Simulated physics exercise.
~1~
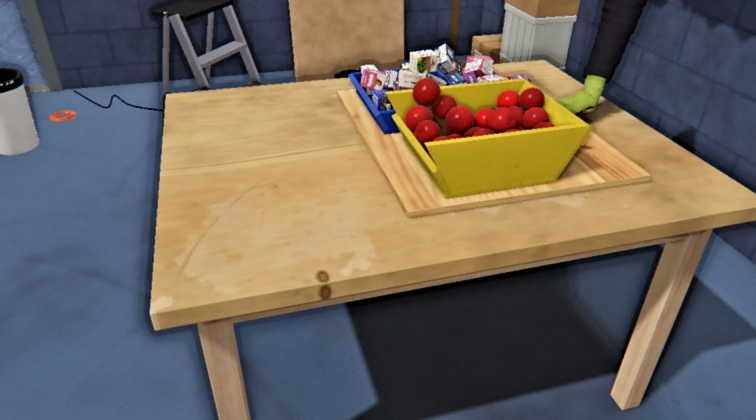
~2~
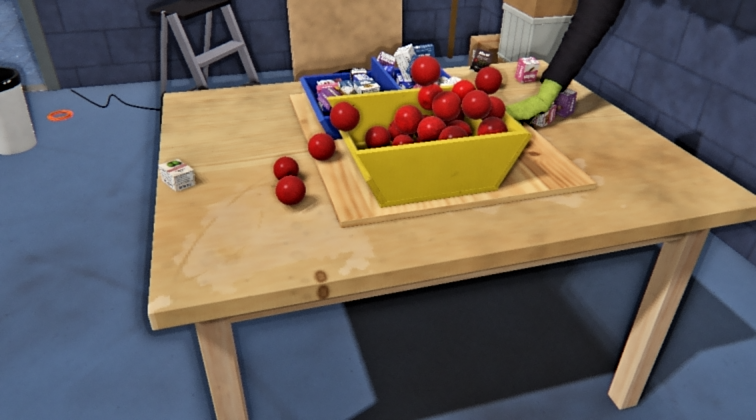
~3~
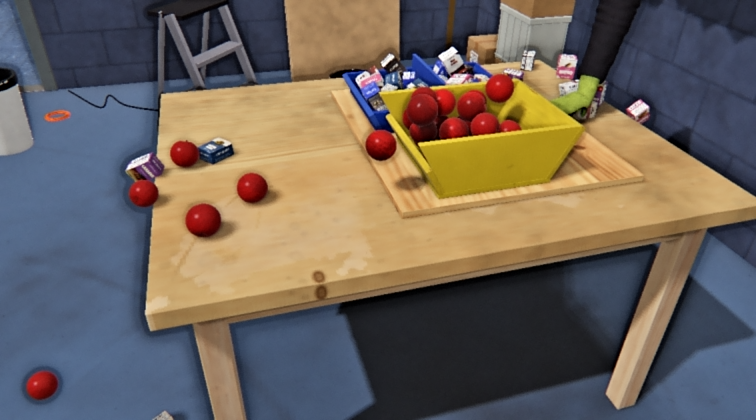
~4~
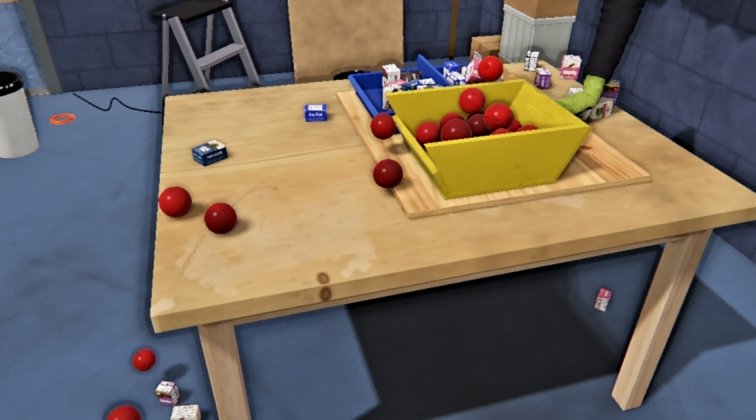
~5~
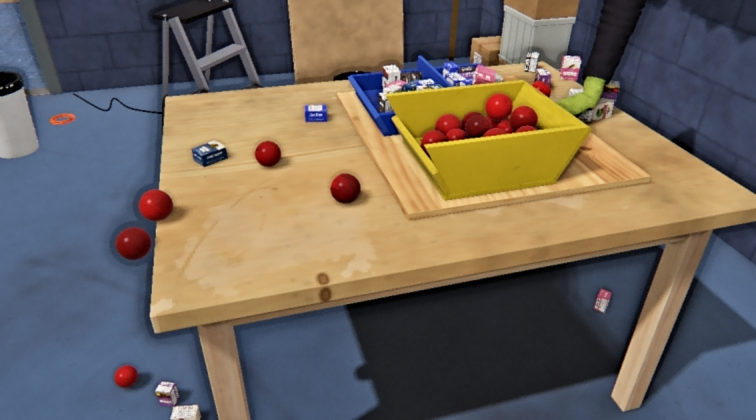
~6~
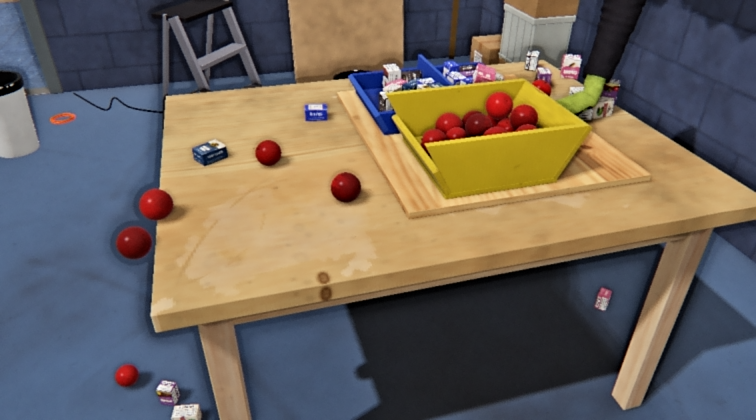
On a wooden table in a blue-walled room, a yellow tub heaped with red apples and a blue tub of small cartons sit on a board, with a green-gloved hand at the right. The board slides left, and apples spill over the tub's low left side while cartons scatter across the tabletop. It moves back right, and more apples roll toward the table's left edge, some dropping to the floor along with cartons. The board then rests in its starting place as the loose apples roll a little farther. Finally everything lies still, the yellow tub noticeably lower, with apples and cartons strewn across table and floor.
